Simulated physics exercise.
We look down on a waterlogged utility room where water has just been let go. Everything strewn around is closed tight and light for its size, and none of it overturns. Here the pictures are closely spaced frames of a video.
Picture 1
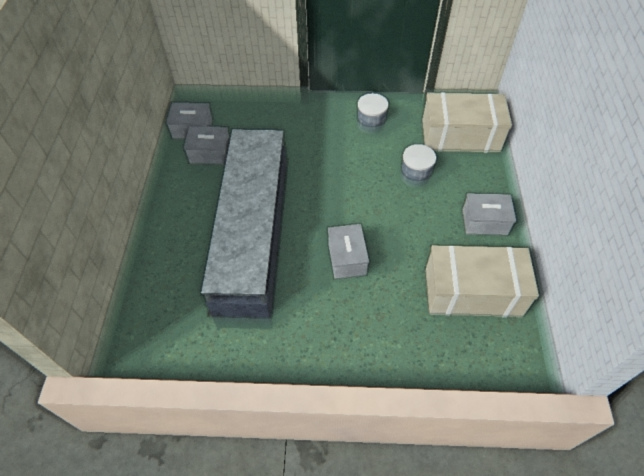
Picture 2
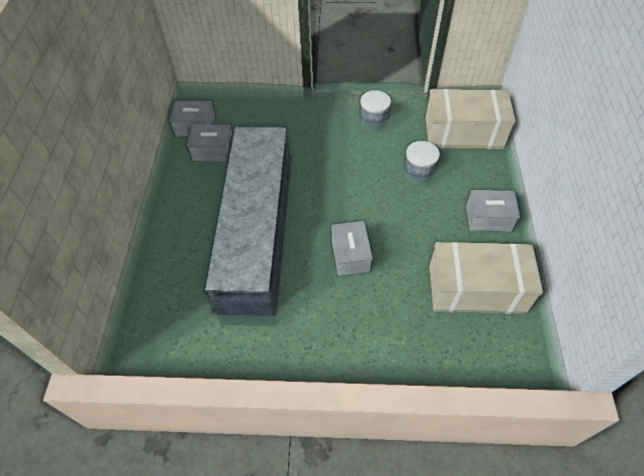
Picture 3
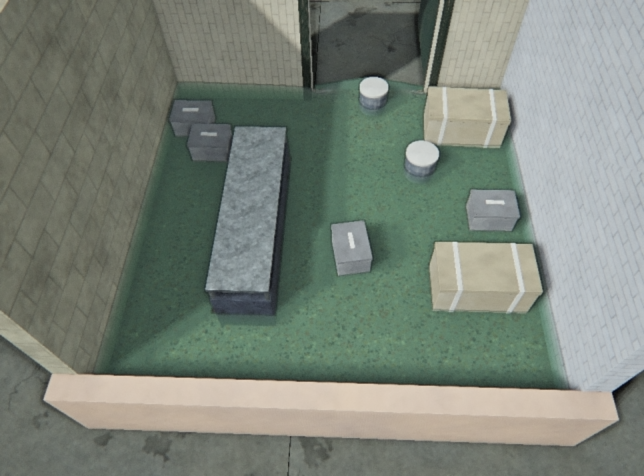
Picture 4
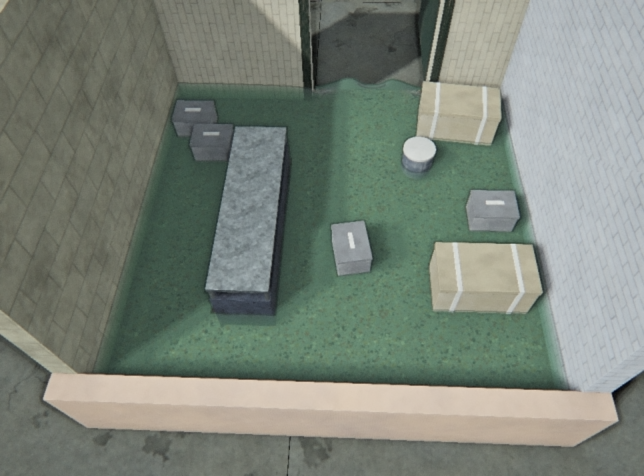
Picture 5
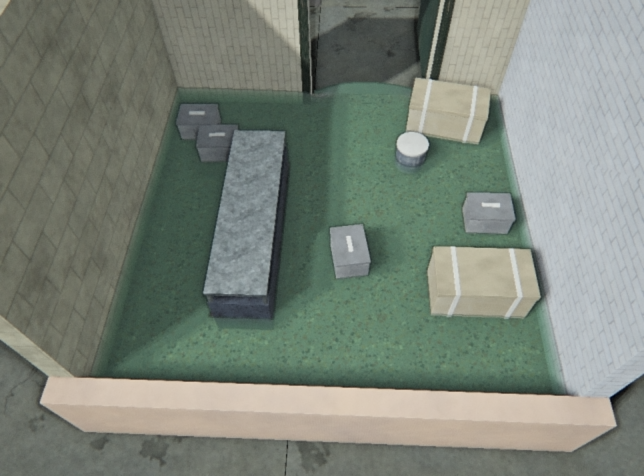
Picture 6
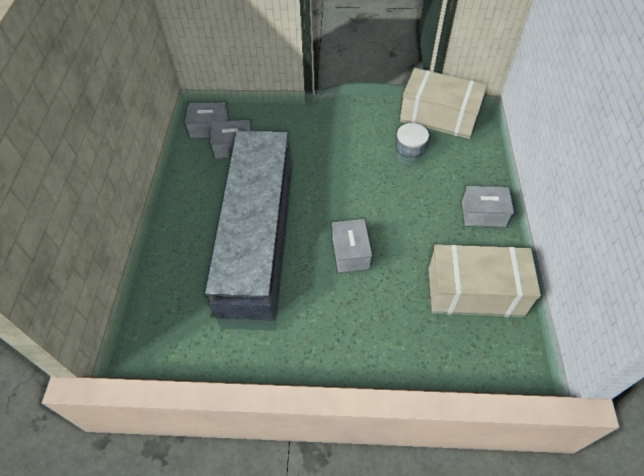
A dark green door at the back opened, and one white-topped pail slipped out through the gap, then a strapped tan trunk and the other pail drifted slightly toward the doorway across green water.
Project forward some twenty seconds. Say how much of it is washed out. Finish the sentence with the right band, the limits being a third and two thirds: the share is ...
The share is two thirds or more.
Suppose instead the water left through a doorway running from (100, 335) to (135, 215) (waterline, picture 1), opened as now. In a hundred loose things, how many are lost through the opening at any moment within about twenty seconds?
Some 40 per cent.
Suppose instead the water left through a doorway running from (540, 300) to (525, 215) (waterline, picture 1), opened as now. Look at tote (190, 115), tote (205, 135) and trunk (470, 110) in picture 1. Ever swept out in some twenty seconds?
Lab log - 1: Retained; 2: Retained; 3: Escaped.
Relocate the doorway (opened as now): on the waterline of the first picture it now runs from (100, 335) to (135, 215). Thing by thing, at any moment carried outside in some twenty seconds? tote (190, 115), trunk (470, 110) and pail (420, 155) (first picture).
In order: Escapes, remains, remains.
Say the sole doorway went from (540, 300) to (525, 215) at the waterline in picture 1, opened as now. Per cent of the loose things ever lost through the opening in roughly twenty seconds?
By my count, 80 percent.
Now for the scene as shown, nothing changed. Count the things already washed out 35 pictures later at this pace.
That comes to 8.
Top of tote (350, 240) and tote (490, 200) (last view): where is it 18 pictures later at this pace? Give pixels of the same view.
I'd say close to (353, 131) and close to (429, 99).
A moment on, 2 of 8 are out; 6 afloat.
Next, 5 of 8 are out; 3 afloat.
Later, 8 of 8 are out; 0 afloat.
In the end, 8 of 8 are out; 0 afloat.
